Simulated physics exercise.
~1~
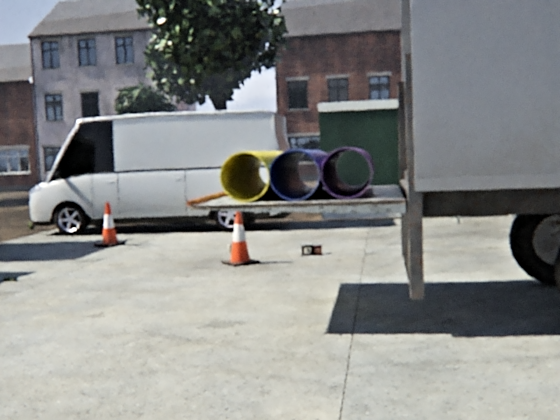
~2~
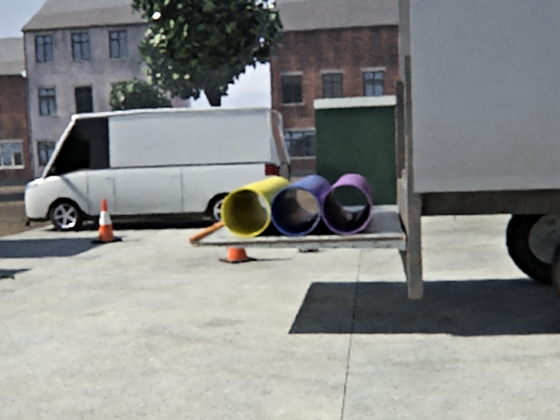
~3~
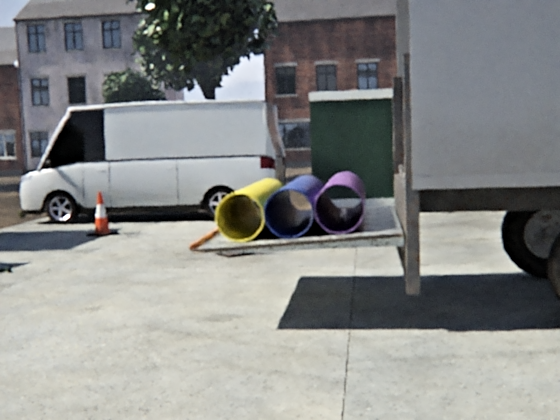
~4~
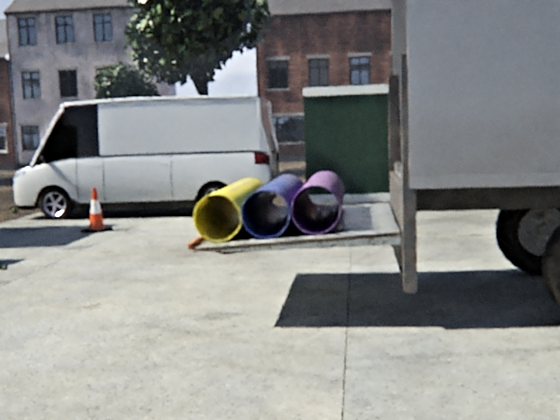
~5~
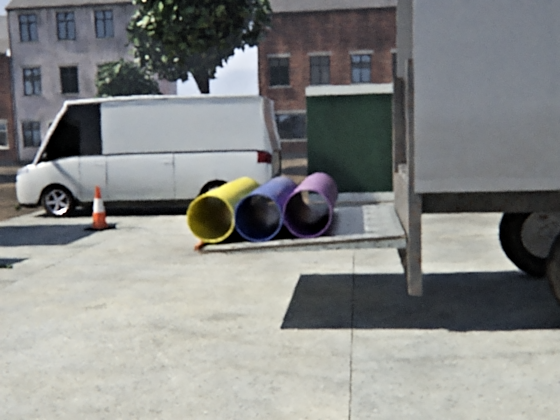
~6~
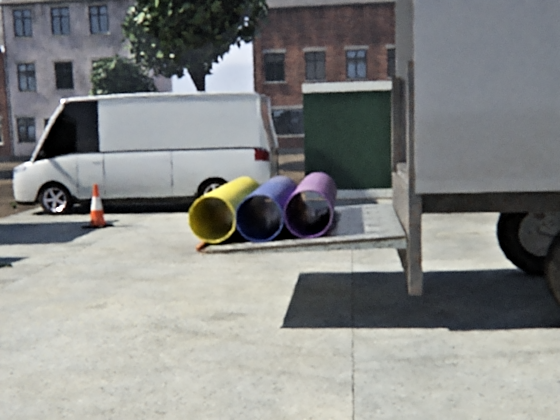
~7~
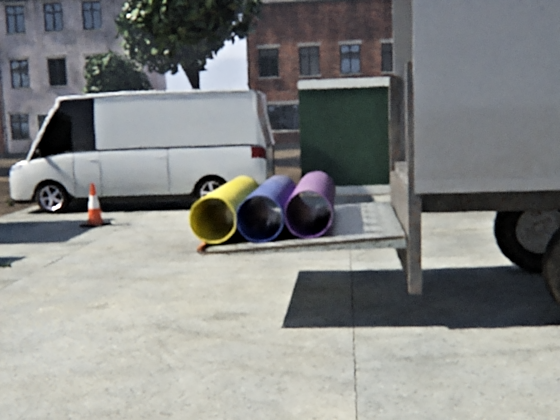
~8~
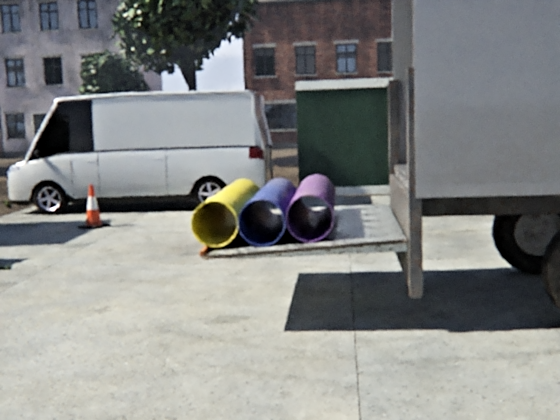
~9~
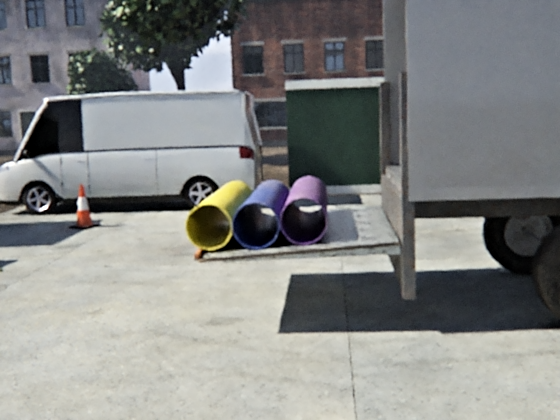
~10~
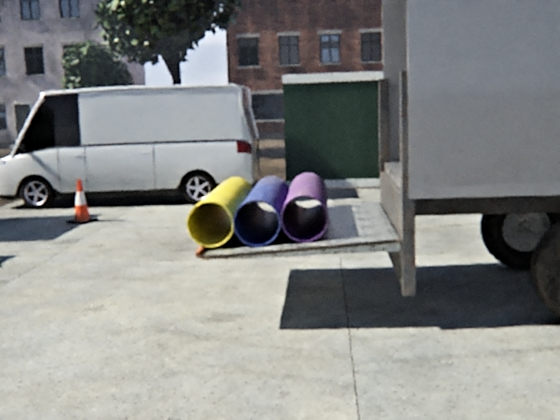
Three coloured pipes on a lowering, tilting tail-lift roll left and stop near its edge.
